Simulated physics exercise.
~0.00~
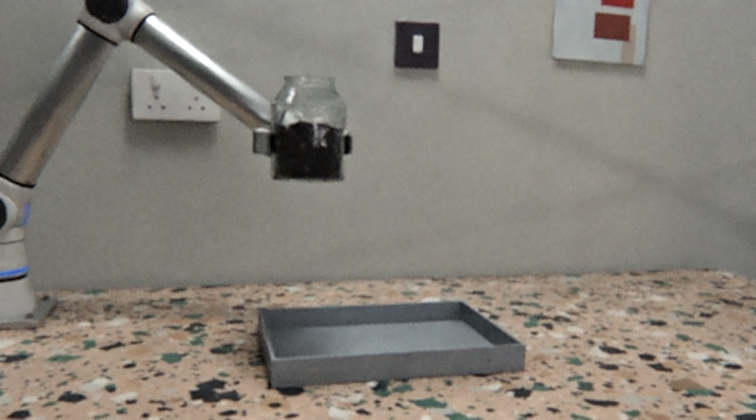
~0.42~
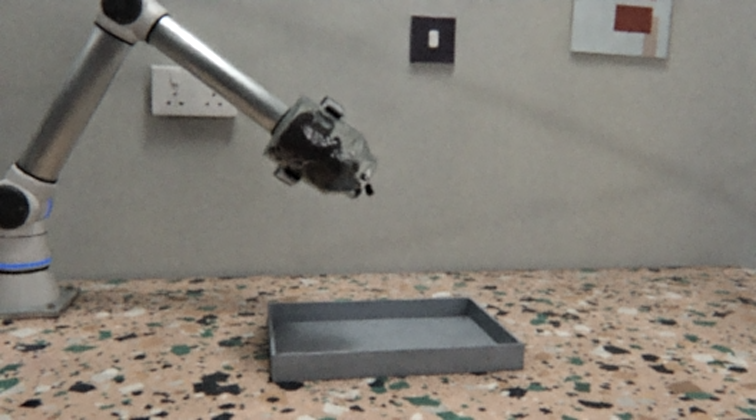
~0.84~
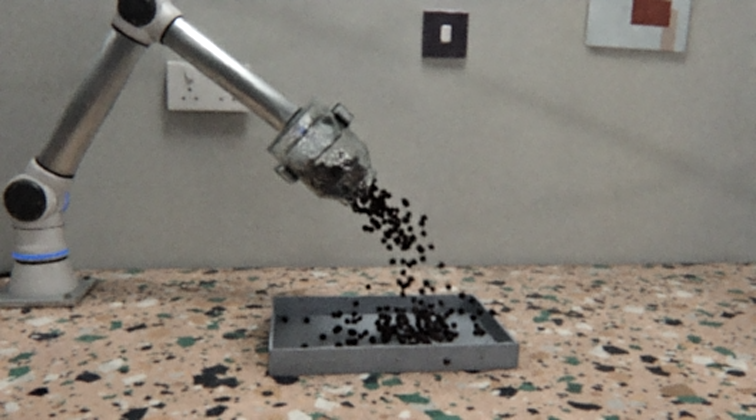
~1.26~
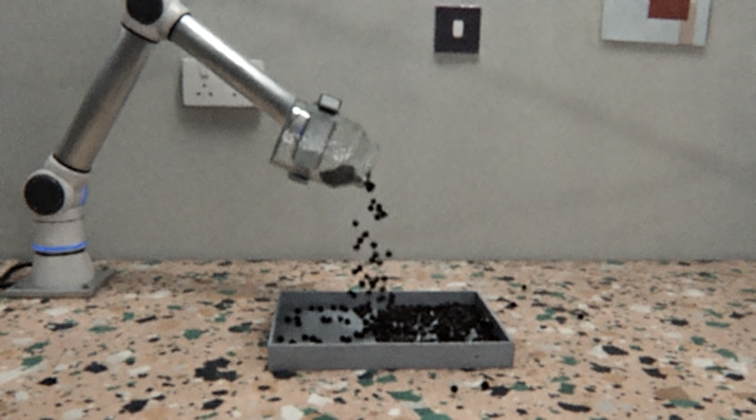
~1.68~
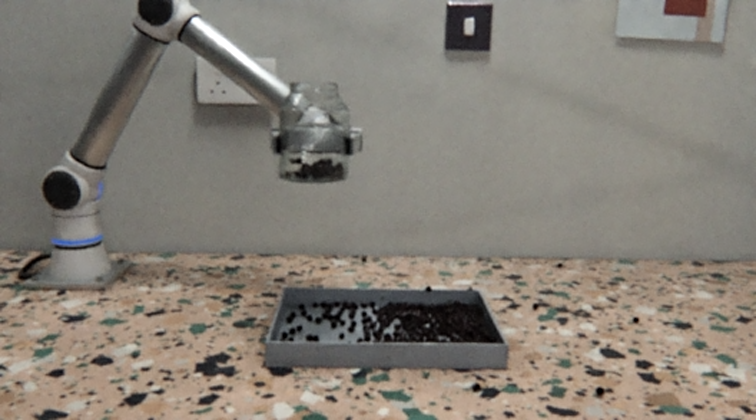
Above a speckled counter, a robot arm tips a jar, spills most black beads into a grey tray, then rights it.
